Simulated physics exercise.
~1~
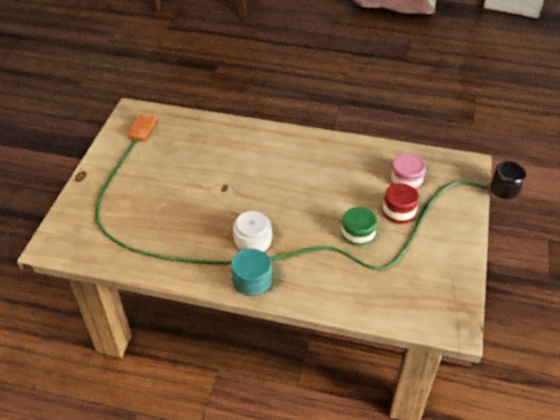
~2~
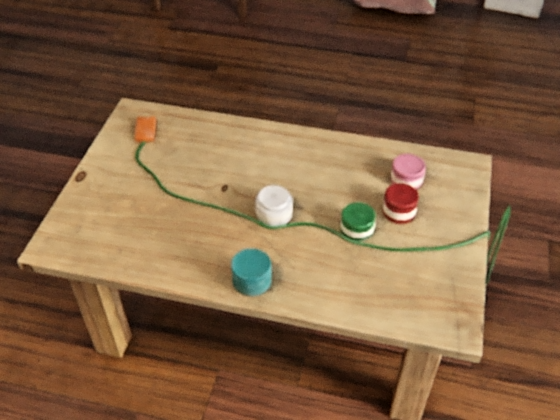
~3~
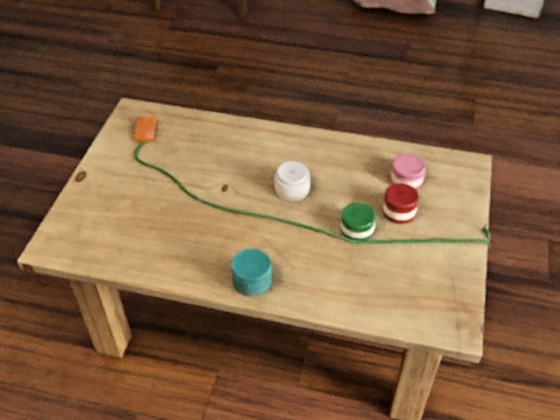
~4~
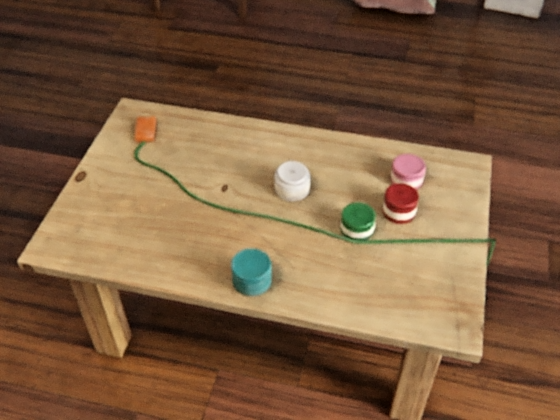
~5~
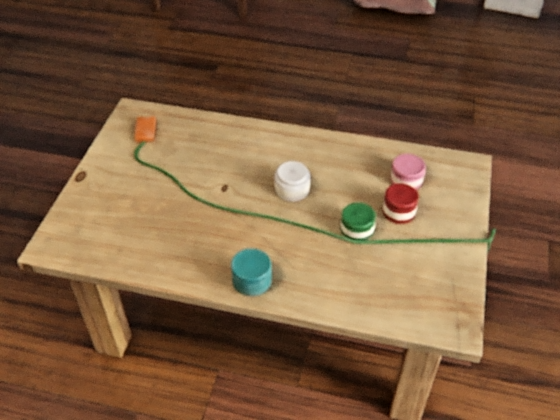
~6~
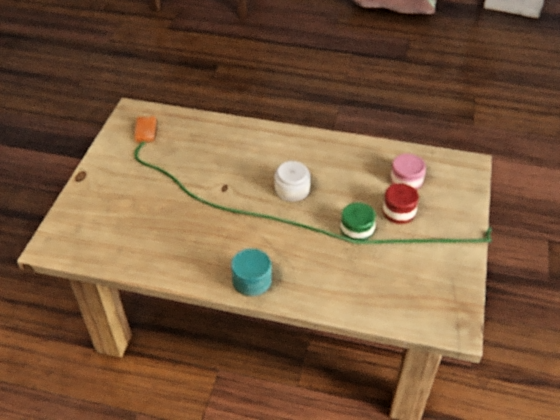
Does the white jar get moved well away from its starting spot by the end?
Yes, the white jar ends up clearly away from where it began, farther right and toward the back of the table, still standing upright.
